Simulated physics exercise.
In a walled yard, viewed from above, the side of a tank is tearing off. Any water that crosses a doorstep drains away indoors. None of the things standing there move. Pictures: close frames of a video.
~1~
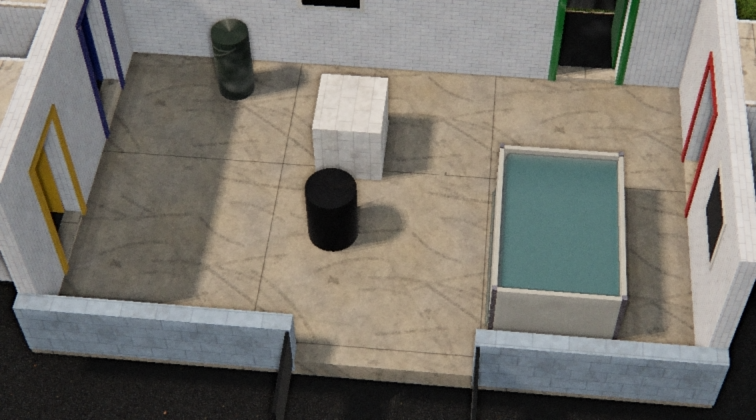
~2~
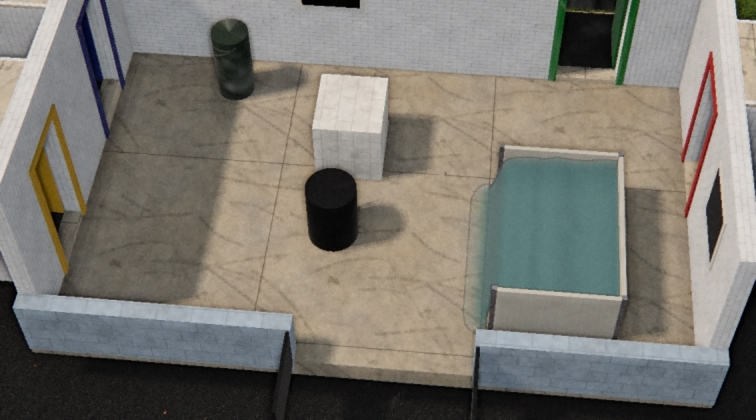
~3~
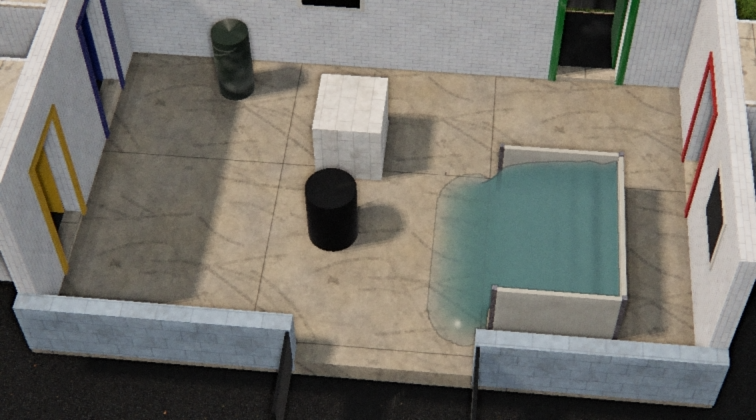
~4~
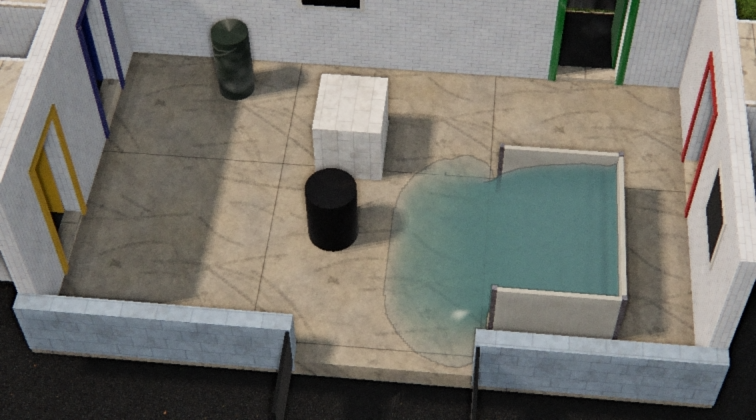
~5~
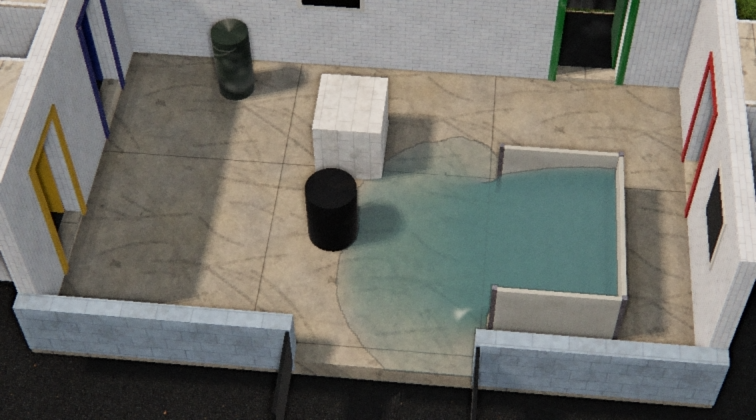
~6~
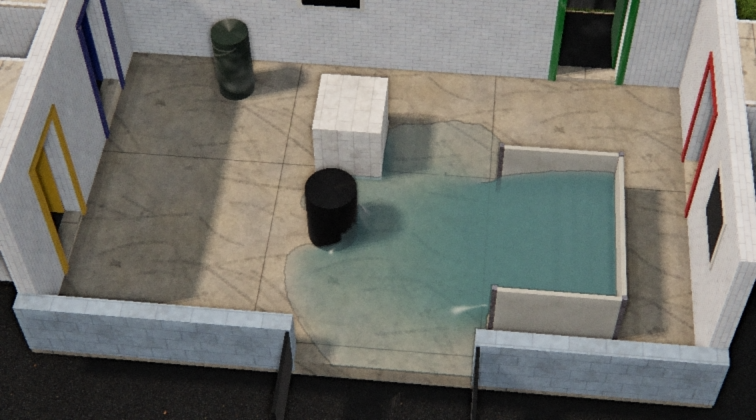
Water pours left from an open-sided tank and spreads across the floor around a black cylinder.
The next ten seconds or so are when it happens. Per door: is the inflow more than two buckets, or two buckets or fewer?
Yellow door - more than two; green door - two or fewer; red door - two or fewer; blue door - two or fewer.
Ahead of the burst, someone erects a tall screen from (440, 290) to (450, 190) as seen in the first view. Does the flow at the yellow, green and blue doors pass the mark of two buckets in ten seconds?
The yellow door one falls short, the green door one falls short and the blue door one falls short.
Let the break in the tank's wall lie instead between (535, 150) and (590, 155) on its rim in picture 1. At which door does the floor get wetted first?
Answer - the green one.
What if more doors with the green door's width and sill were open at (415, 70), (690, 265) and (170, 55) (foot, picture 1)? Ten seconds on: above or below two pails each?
Log: Door one is above the limit; door two is below the limit; door three is above the limit.
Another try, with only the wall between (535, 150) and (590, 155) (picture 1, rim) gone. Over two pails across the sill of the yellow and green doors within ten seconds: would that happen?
Yellow stays within the limit, green exceeds the limit.
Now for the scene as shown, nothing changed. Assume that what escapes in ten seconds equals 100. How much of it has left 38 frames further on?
It comes to around 80 per cent.
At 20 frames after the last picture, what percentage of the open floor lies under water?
I'd say close to 75 per cent.
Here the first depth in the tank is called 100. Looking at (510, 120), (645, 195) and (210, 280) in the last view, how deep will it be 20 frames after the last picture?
Roughly 2 per cent, 0 per cent and 8 per cent.
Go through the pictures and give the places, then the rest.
In the first frame, still water in the water tank at (560, 223).
In the second frame, the front is at (492, 187), out from the gap at (498, 242).
In the third frame, the front is at (459, 182), out from the gap at (498, 246).
In the fourth frame, the front is at (444, 164), out from the gap at (497, 248).
In the fifth frame, the front is at (385, 167), out from the gap at (497, 249).
In the sixth frame, the front is at a hidden place, out from the gap at (497, 249).
A moment on, water covers 45 % of the floor; the yellow door not reached, the green door not reached, the red door not reached, the blue door not reached.
Next, water covers 60 % of the floor; the yellow door under two buckets in, the green door not reached, the red door not reached, the blue door wet at the sill, nothing in.
Then, water covers 75 % of the floor; the yellow door far over two buckets in, the green door wet at the sill, nothing in, the red door not reached, the blue door wet at the sill, nothing in.
Later, water covers 85 % of the floor; the yellow door far over two buckets in, the green door wet at the sill, nothing in, the red door wet at the sill, nothing in, the blue door wet at the sill, nothing in.
In the end, water covers 95 % of the floor; the yellow door far over two buckets in, the green door wet at the sill, nothing in, the red door wet at the sill, nothing in, the blue door wet at the sill, nothing in.
